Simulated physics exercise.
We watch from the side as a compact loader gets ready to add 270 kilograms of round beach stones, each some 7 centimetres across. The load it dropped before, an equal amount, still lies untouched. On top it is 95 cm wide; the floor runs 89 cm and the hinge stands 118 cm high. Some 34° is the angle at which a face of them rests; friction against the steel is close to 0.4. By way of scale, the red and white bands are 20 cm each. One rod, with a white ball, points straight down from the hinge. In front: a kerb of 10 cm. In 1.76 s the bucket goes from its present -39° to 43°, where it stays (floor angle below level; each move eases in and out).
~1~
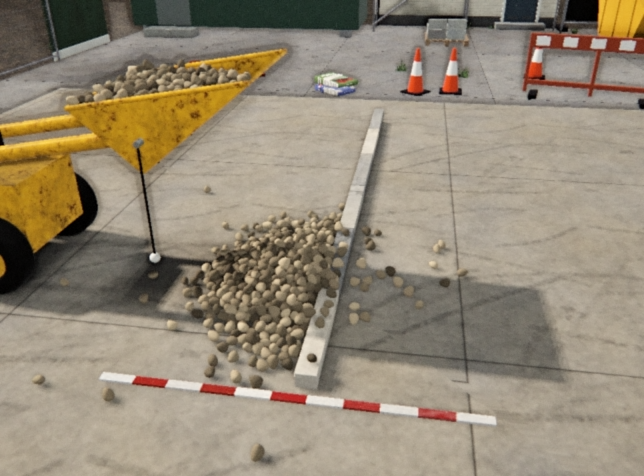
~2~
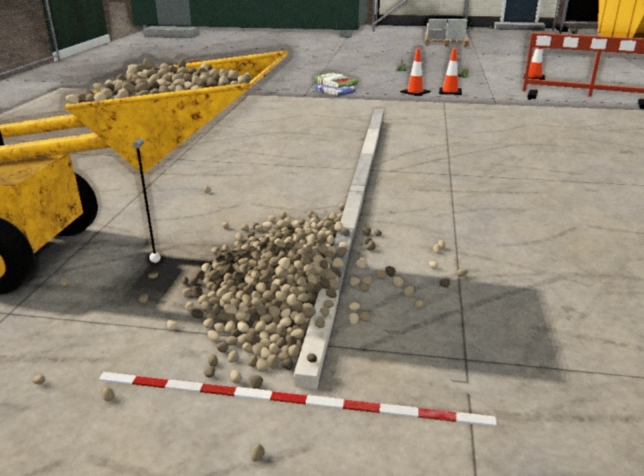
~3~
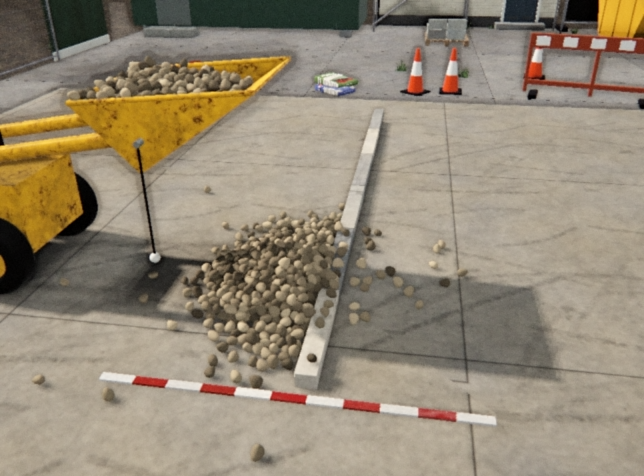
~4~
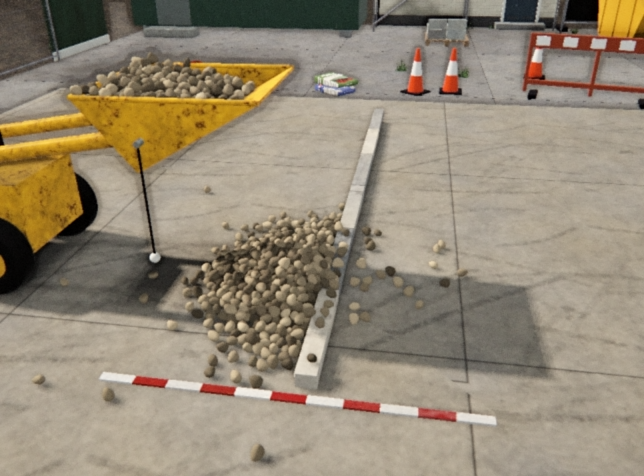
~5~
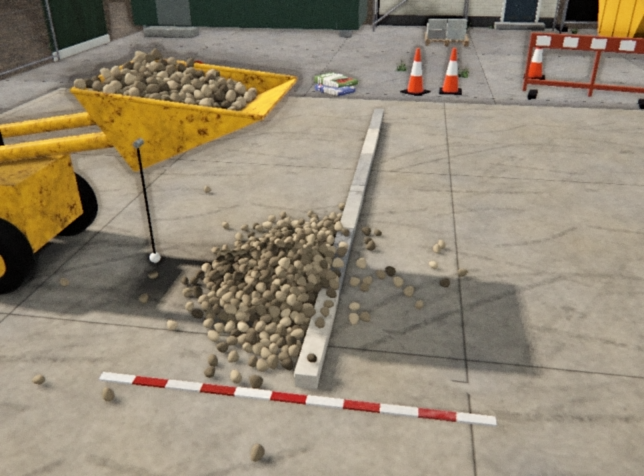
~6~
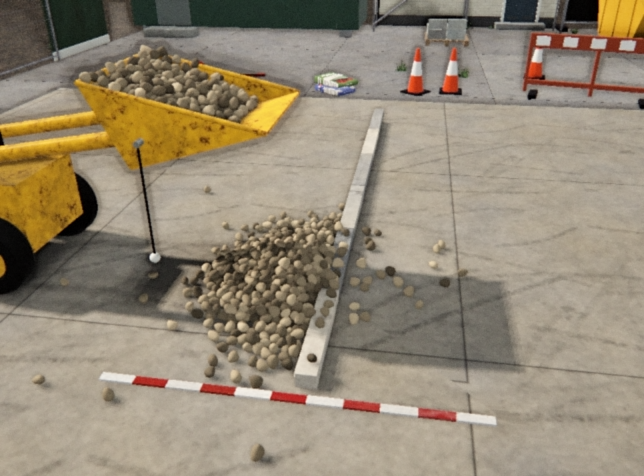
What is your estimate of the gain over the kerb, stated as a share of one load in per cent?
My estimate is 34 per cent of one load.
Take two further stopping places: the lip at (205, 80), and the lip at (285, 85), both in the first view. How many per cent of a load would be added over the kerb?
Case one about 5 %, case two about 65 %.
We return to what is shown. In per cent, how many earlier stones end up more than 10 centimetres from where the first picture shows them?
15 per cent.
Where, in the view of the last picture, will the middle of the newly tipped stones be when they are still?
I'd put their centre close to (310, 267).
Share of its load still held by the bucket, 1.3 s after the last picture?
Roughly 20 parts in a hundred of the load.
Then, 0.7 s after the last picture the floor is at 30°; in per cent of one load, 96 in the bucket, 101 on this side of the kerb, 4 over the kerb; the foremost stones are at (431, 273).
Then, 1.3 s after the last picture the floor is at 43°; in per cent of one load, 19 in the bucket, 170 on this side of the kerb, 12 over the kerb; the foremost stones are at (431, 273).
Then, 1.6 s after the last picture the floor is at 43°; in per cent of one load, 0 in the bucket, 171 on this side of the kerb, 30 over the kerb; the foremost stones are at (441, 273).
Then, 4.0 s after the last picture the floor is at 43°; in per cent of one load, 0 in the bucket, 163 on this side of the kerb, 38 over the kerb; the foremost stones are at (475, 312). Net gain over the kerb, 34.
